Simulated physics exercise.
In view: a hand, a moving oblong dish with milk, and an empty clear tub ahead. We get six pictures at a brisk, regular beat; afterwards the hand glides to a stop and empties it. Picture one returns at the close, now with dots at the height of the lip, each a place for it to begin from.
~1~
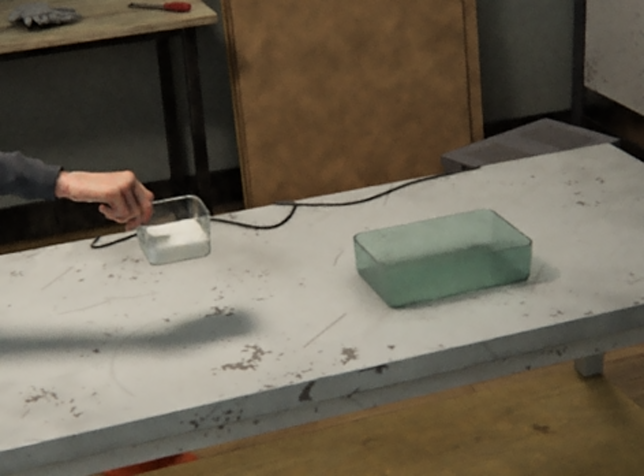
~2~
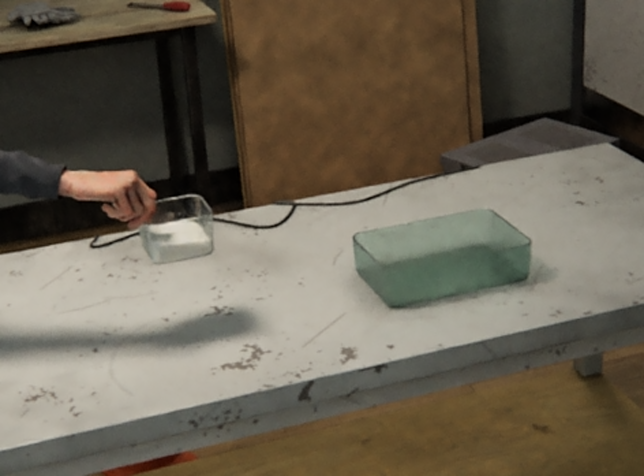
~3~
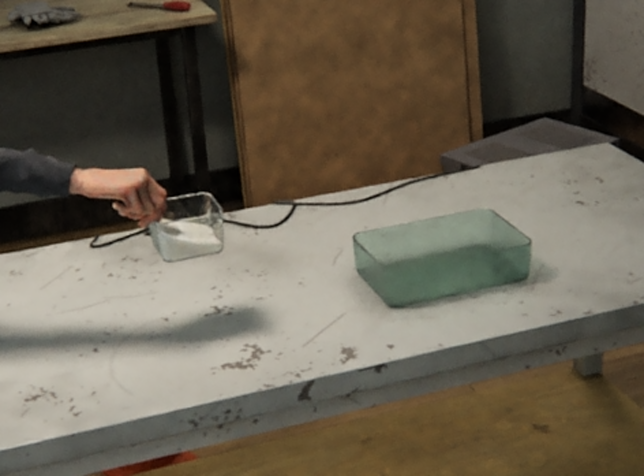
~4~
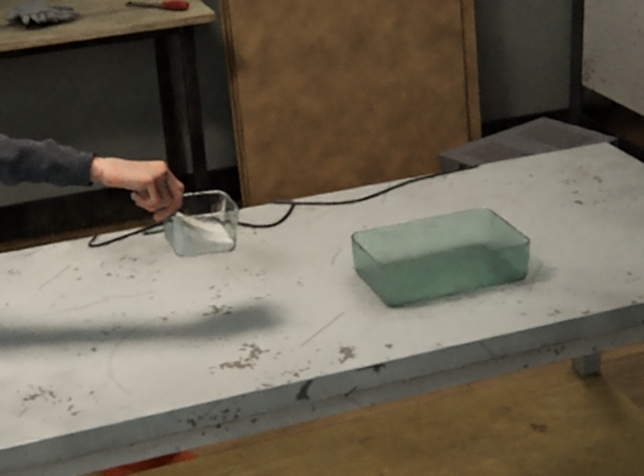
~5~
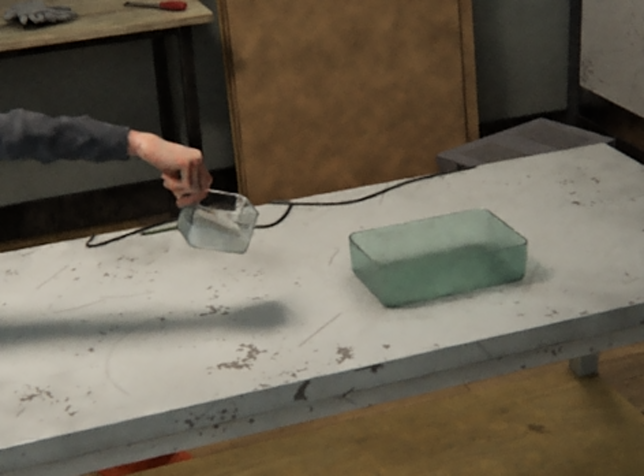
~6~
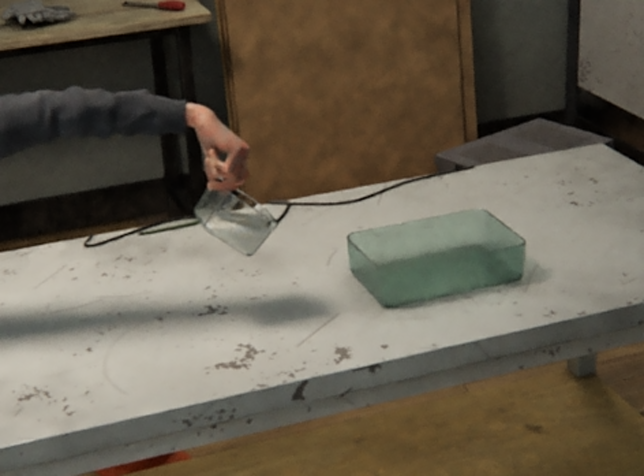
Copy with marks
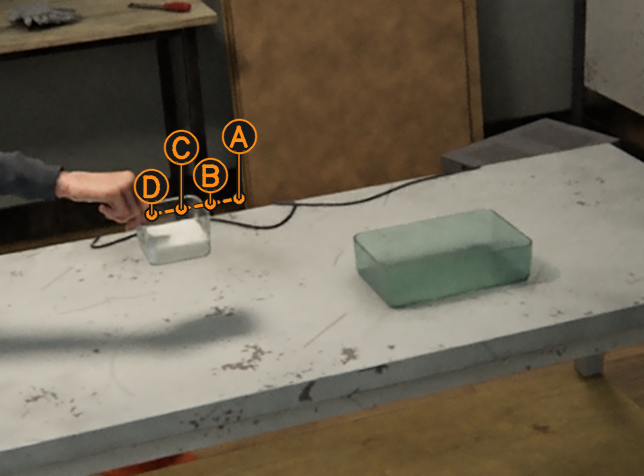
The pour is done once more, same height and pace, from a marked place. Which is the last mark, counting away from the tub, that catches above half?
Take A.
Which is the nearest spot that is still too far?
That is spot B.
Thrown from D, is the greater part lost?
Yes, it does.
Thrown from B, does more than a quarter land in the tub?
No.
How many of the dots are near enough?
One of them.
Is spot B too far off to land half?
Yes, it does.
On the marked copy, A at (239, 198); B at (210, 203); C at (181, 209); D at (151, 214).
With A, about 73 % lands in the tub, 16 % falls short and 11 % goes beside or beyond.
With B, about 15 % lands in the tub, 81 % falls short and 5 % goes beside or beyond.
With C, about 0 % lands in the tub, 97 % falls short and 3 % goes beside or beyond.
With D, about 0 % lands in the tub, 100 % falls short.
